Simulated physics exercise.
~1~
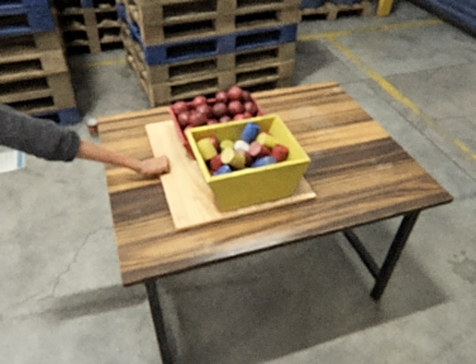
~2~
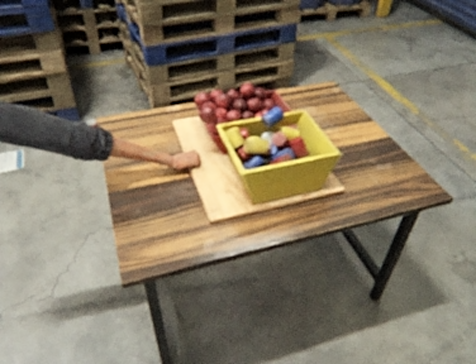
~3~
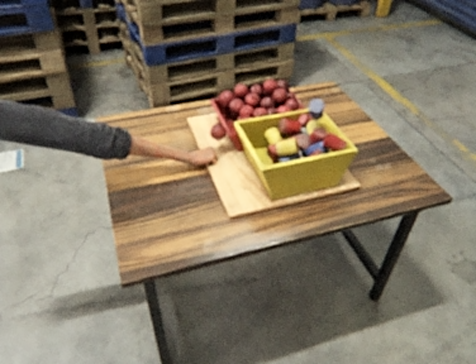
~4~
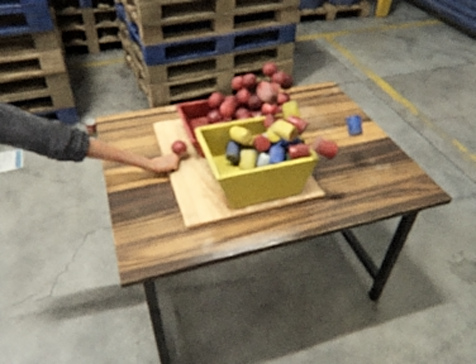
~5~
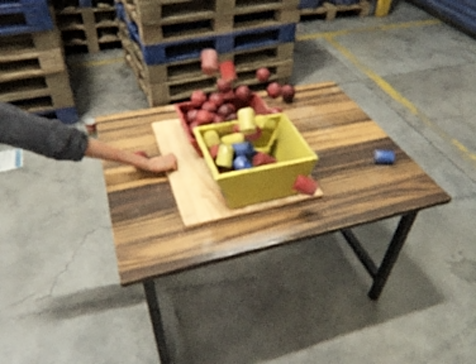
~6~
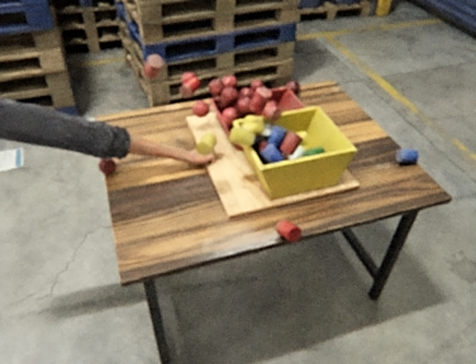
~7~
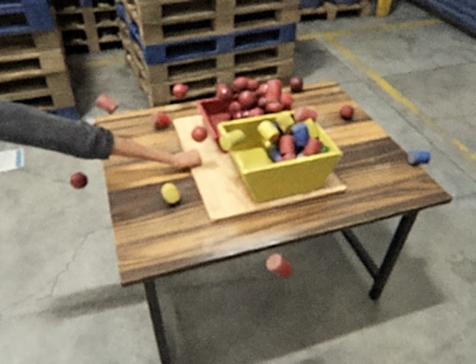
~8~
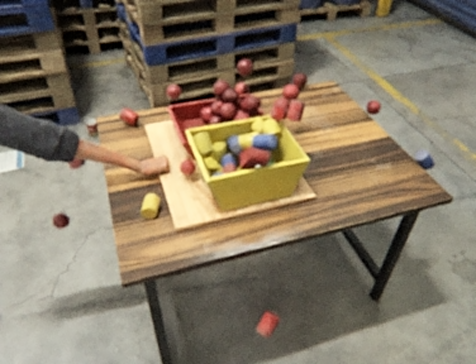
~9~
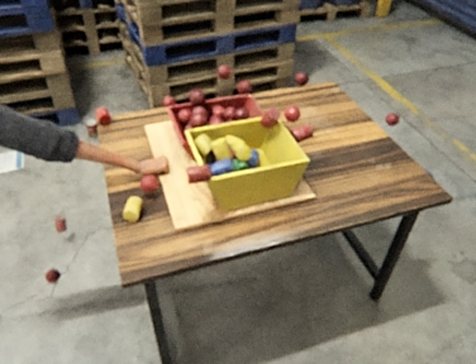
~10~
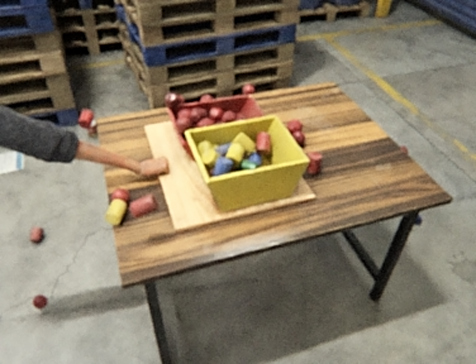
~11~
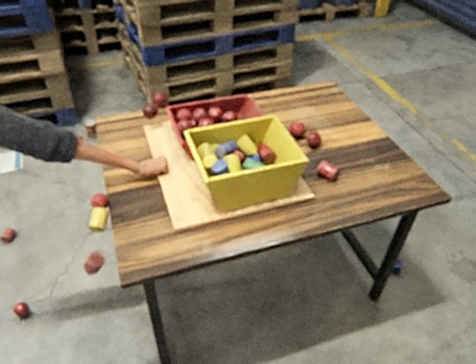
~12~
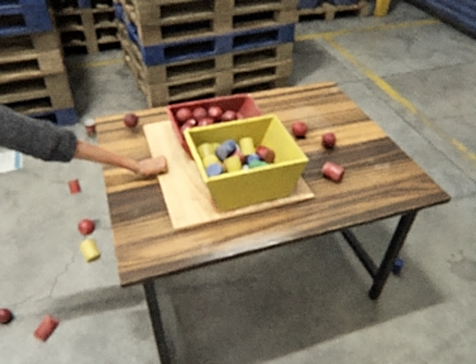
A board holding a red tray of apples and a yellow tray of jars was pushed right and pulled back left twice by a hand, flinging pieces across the table and onto the floor, before it rested with both trays still partly full.
